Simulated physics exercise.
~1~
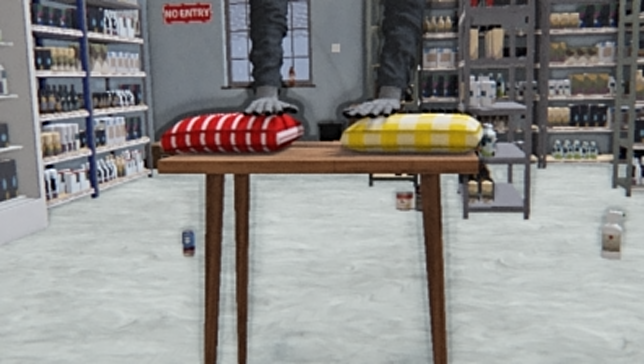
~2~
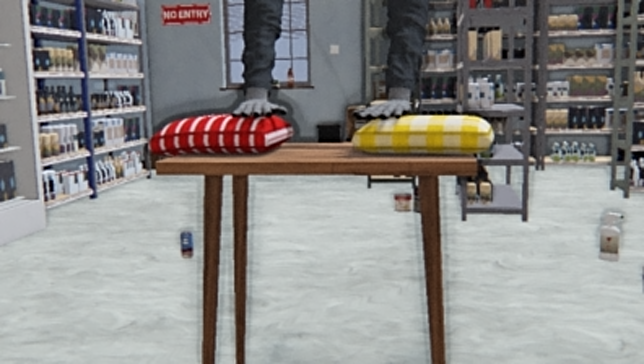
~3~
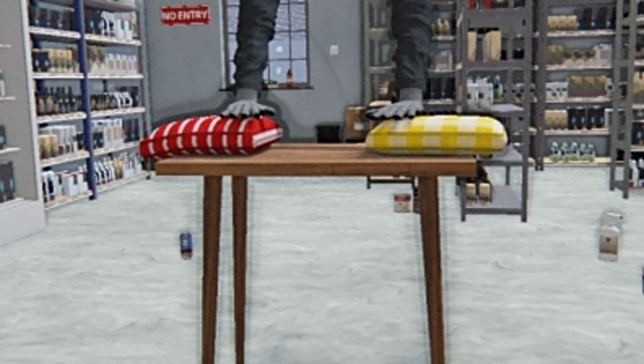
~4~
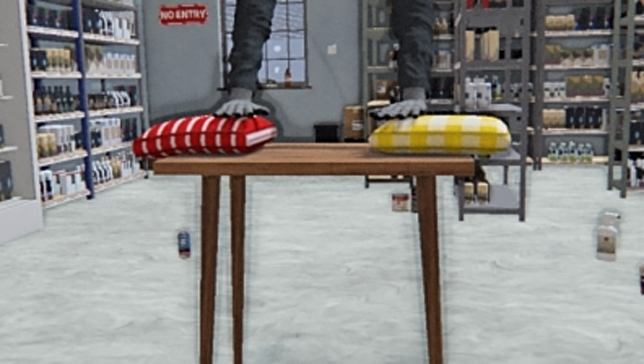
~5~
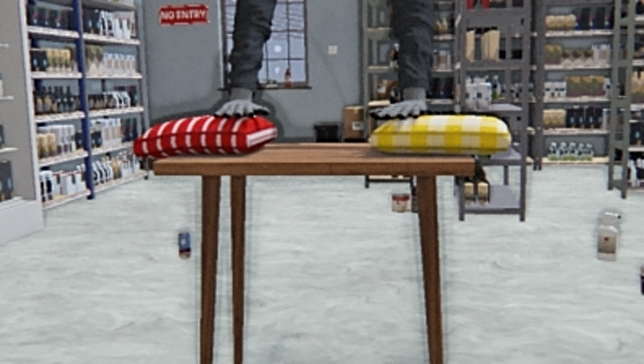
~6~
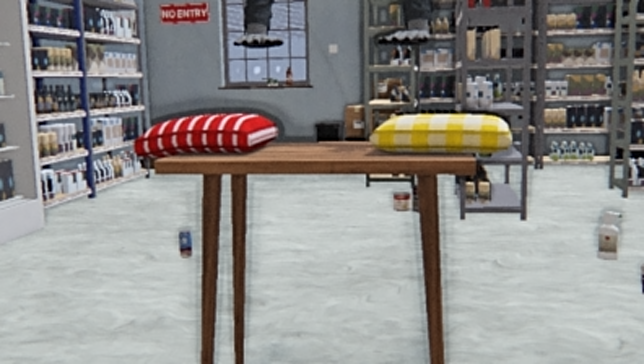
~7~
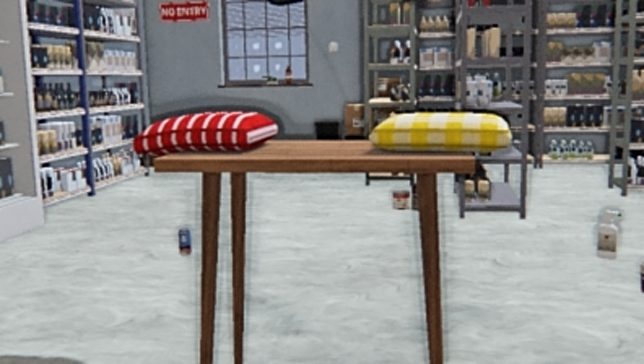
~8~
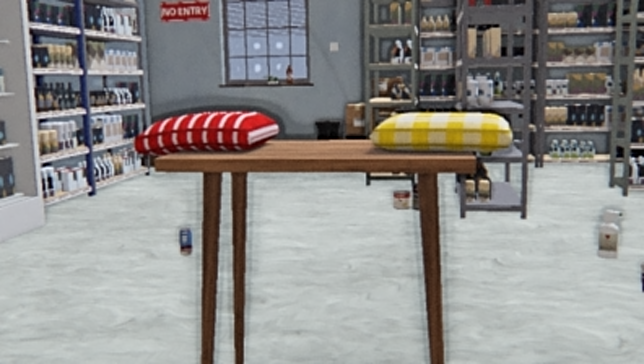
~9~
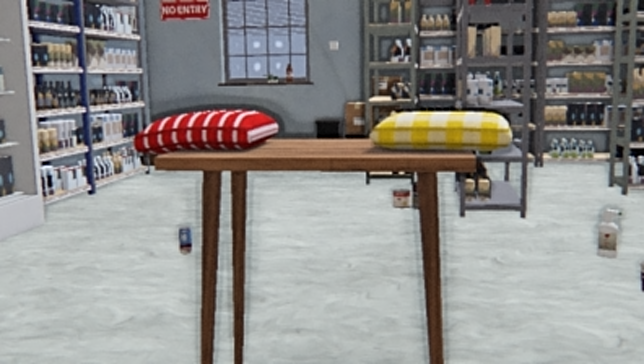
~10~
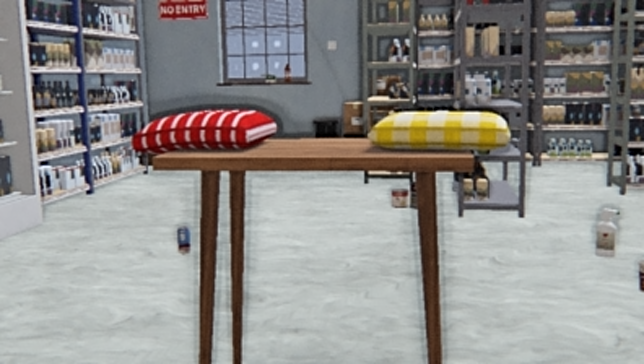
The video shows two hands pushing a red striped cushion to the left and a yellow checked cushion to the right along a wooden bench, moving them slightly apart. The hands then withdraw, and both cushions stay resting at opposite ends of the bench.
